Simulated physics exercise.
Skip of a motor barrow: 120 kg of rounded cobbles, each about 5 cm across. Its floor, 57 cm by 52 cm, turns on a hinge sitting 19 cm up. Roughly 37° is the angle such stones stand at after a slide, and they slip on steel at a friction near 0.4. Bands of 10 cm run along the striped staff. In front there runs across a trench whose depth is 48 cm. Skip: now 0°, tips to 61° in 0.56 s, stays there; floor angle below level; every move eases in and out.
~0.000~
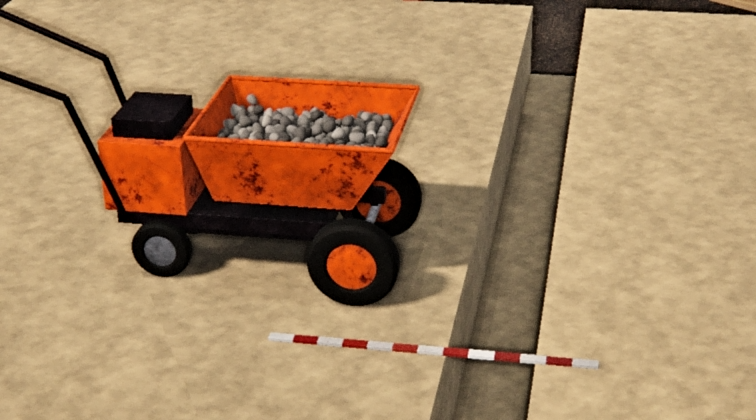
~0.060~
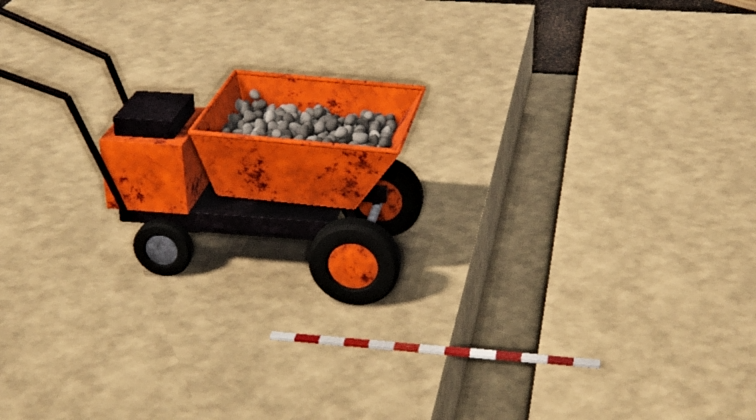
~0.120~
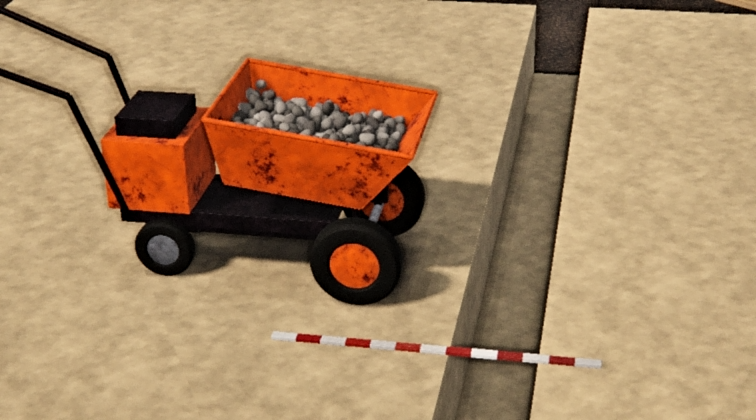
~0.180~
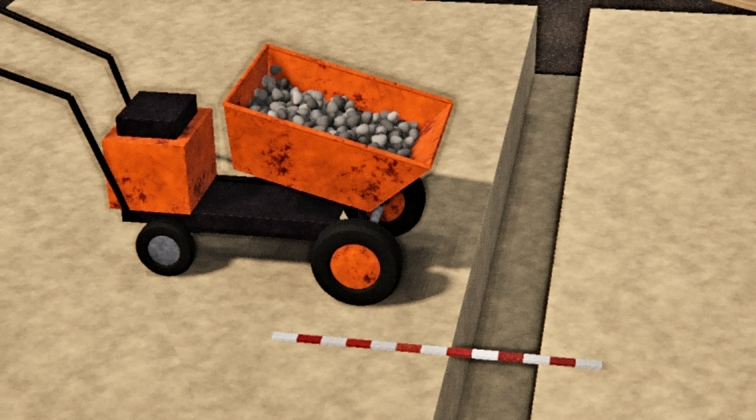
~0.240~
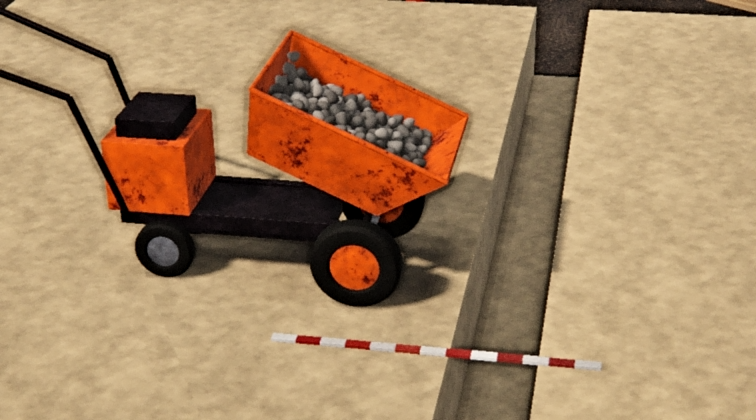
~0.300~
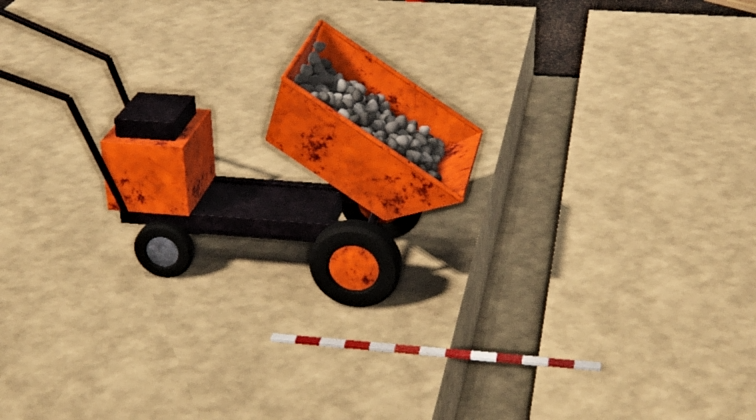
The orange skip of a small motor barrow, loaded with grey stones, tilted up steadily from flat to a steep slant toward the trench on the right, while the wheels stayed in place.
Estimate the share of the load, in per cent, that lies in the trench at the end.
I would say 27 per cent of the load lies in the trench at the end.
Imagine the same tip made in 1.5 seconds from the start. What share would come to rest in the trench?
I'd put it at some 40 in a hundred.
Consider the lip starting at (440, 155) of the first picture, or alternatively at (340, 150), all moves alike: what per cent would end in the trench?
It comes to about 10 and 55 in a hundred.
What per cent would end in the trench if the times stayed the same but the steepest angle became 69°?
It would come to about 50 percent.
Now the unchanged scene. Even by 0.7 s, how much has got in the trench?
Roughly 5% by that time.
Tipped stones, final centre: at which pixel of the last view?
Resting centre: About (571, 282).
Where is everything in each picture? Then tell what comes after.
In the first frame, the skip is at 0°, its lip at (393, 151); the top of the load is at (288, 116).
In the second frame, the skip is at 2°, its lip at (399, 152); the top of the load is at (281, 112); the stones move at 0.4 m/s on average.
In the third frame, lip at (413, 158), floor tilted 7°, highest stones at (272, 100); the stones move at 0.9 m/s on average.
In the fourth frame, lip at (430, 168), floor tilted 15°, highest stones at (276, 87); the stones move at 1.2 m/s on average.
In the fifth frame, lip at (447, 183), floor tilted 24°, highest stones at (293, 74); the stones move at 1.4 m/s on average.
In the sixth frame, the skip is at 34°, its lip at (463, 200); the top of the load is at (318, 65); the stones move at 1.4 m/s on average.
After 0.4 s the floor is at 51°; 100 % in the skip; the foremost stones are at (455, 208).
After 0.7 s the floor is at 61°; 95 % in the skip, 5 % in the trench; the foremost stones are at (539, 246).
After 1.0 s the floor is at 61°; 50 % in the skip, 15 % in the trench, 35 % past the trench; the foremost stones are at (693, 297).
After 3.0 s the floor is at 61°; 35 % in the skip, 27 % in the trench, 38 % past the trench; the foremost stones are past the picture's edge.
